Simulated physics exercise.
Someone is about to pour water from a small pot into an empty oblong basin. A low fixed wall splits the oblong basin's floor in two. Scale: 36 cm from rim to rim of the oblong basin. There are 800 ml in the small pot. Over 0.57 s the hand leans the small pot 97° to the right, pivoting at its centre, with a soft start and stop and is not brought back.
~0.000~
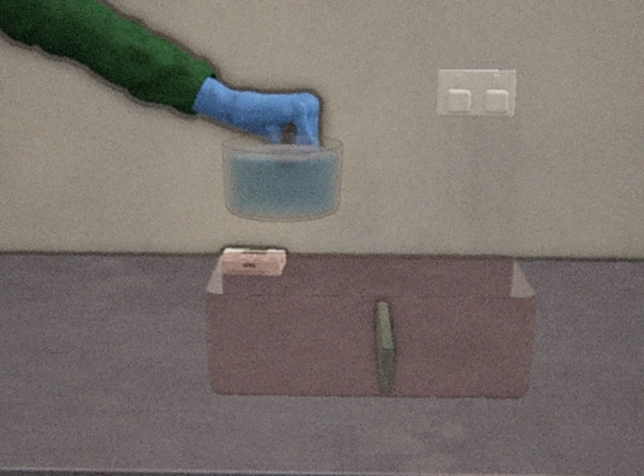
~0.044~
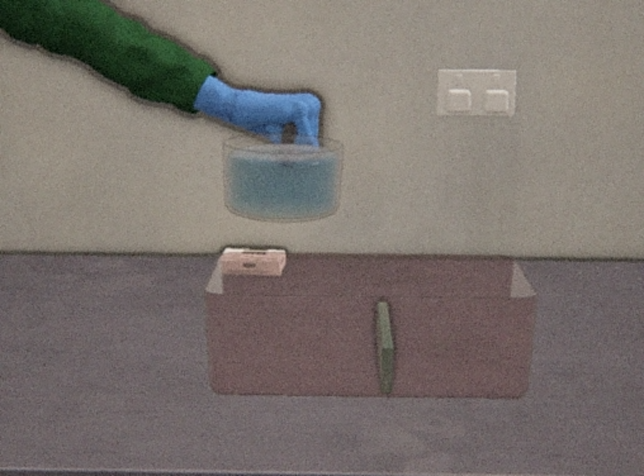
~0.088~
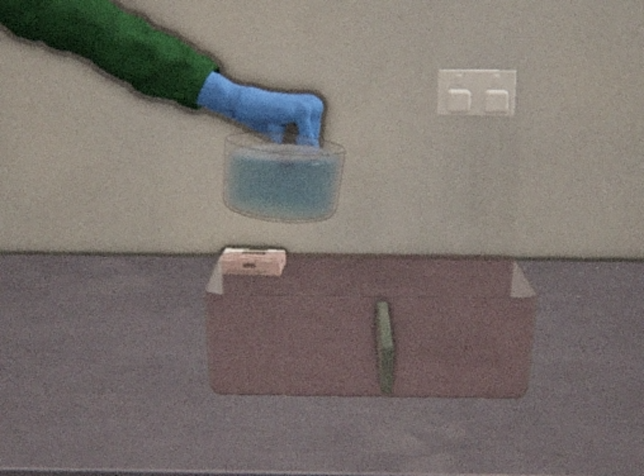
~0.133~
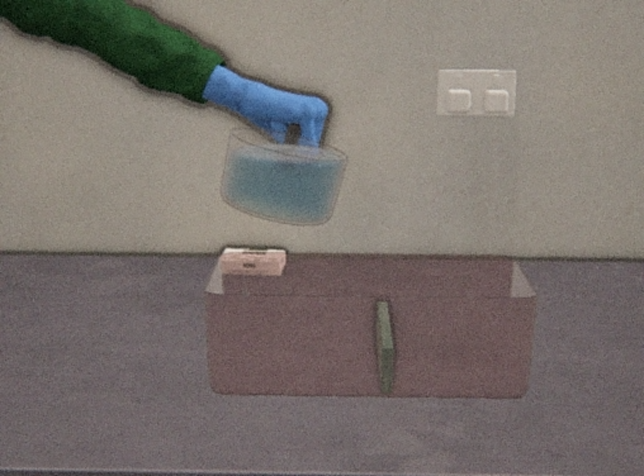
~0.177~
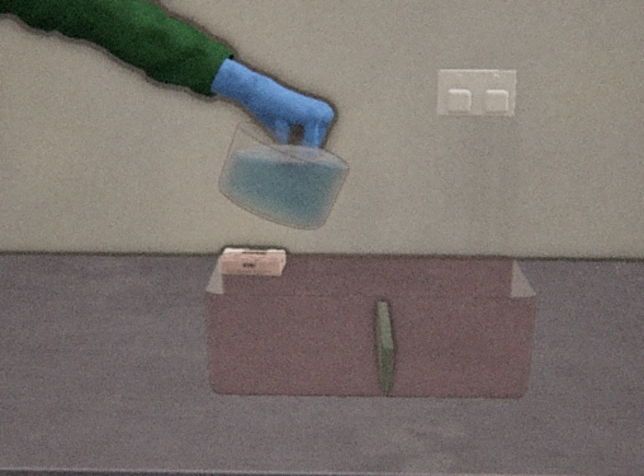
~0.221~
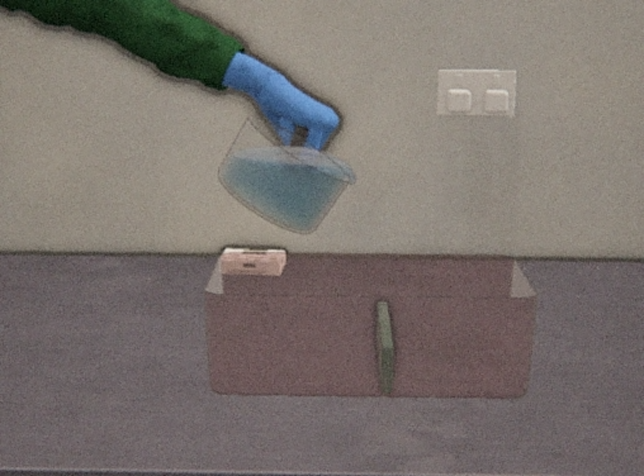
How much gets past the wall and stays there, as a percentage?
Roughly 52 per cent is past the wall.
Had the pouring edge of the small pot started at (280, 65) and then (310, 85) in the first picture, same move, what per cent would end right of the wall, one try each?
In turn about 5 and 30 per cent.
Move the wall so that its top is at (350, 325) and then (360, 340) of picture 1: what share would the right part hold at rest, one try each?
In turn about 95 and 85 per cent.
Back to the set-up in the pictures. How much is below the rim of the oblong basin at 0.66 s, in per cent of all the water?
About 84 per cent.
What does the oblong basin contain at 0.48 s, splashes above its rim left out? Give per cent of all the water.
About 30 per cent.
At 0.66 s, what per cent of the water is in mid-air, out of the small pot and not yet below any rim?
Some 6 per cent.
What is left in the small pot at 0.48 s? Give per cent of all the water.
Near 36 in a hundred.
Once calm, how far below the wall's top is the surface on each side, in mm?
Left about 42 mm, right about 38 mm.
Then, 0.48 s in, the tilt is 91° and 35 per cent is still to pour, 6 is left of the wall and 24 right of it.
Then, 0.66 s in, the tilt is 97° and 10 per cent is still to pour, 32 is left of the wall and 53 right of it.
Then, 0.86 s in, the tilt is 97° and 2 per cent is still to pour, 43 is left of the wall and 52 right of it.
Then, 1.07 s in, the tilt is 97° and 1 per cent is still to pour, 47 is left of the wall and 52 right of it.
Finally, 48 per cent lies left of the wall, 52 right of it and 1 outside.
